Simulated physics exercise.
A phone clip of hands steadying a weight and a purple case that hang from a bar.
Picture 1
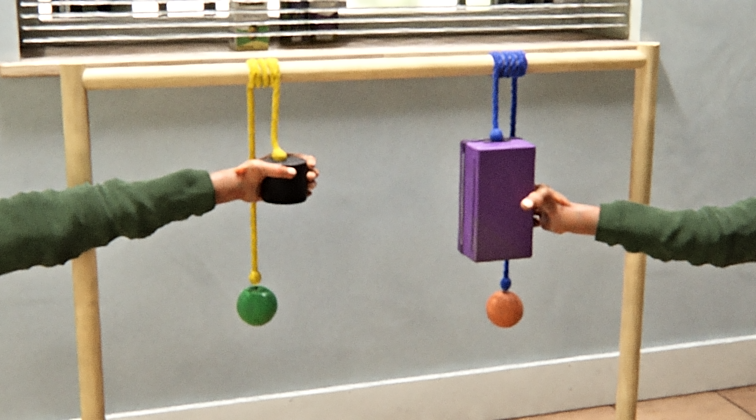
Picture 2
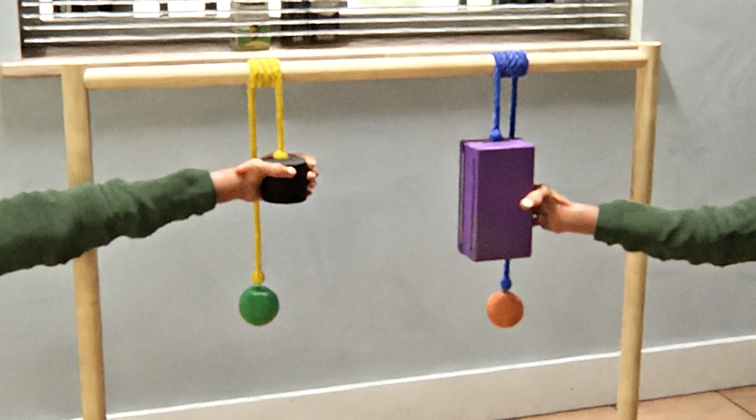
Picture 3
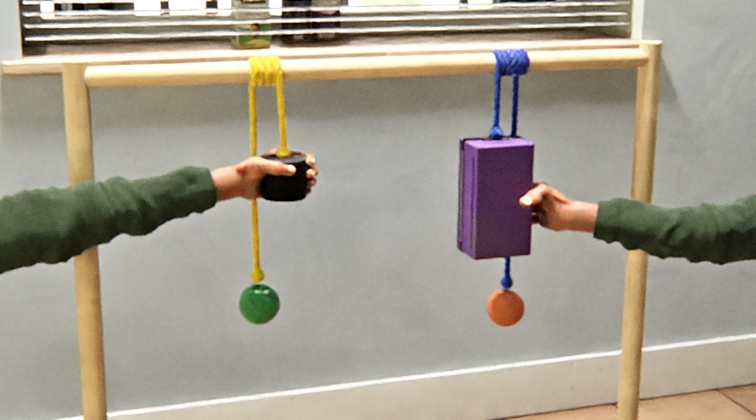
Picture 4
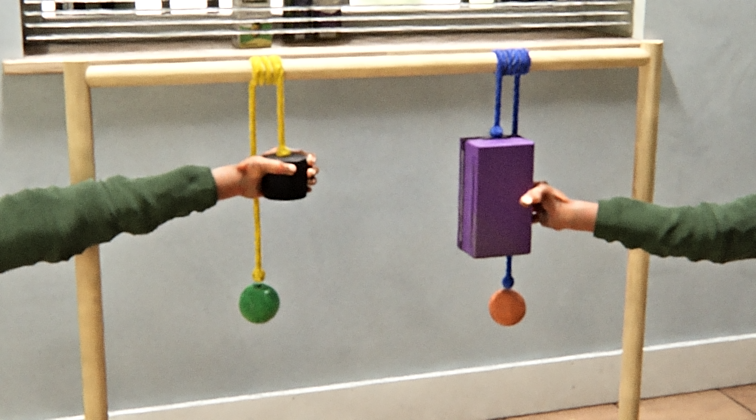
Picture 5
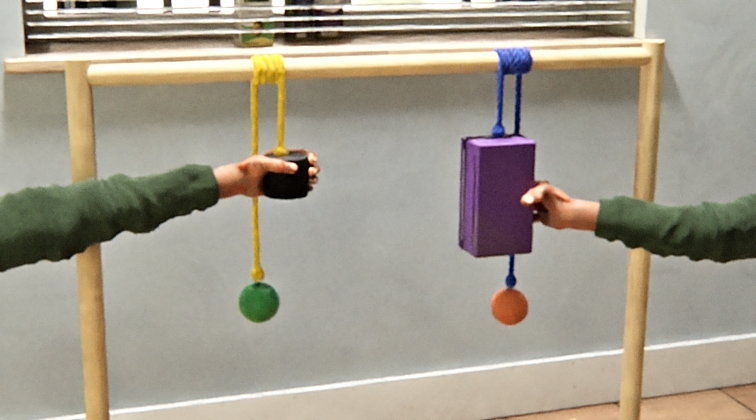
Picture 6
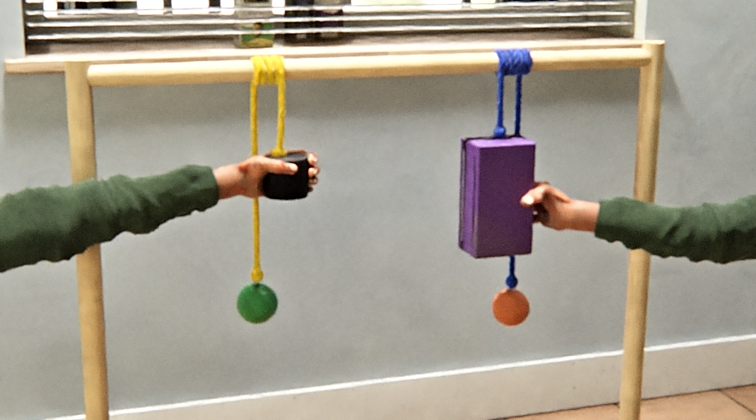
In the video, one hand holds a small black object on a yellow rope while another holds a purple case on a blue rope, both looped over a wooden rail; green and orange balls hang below, and almost nothing moves.
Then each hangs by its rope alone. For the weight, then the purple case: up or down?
As it turns out, the weight is held; the purple case keeps its height.
Then, 0.36 s later than the last view, weight in the air near (283, 181); purple case in the air near (497, 198).
Then, 0.74 s later than the last view, weight in the air near (282, 184); purple case in the air near (498, 198).
Finally, weight in the air near (282, 183); purple case in the air near (498, 198). The weight keeps its height and the purple case stays hanging.
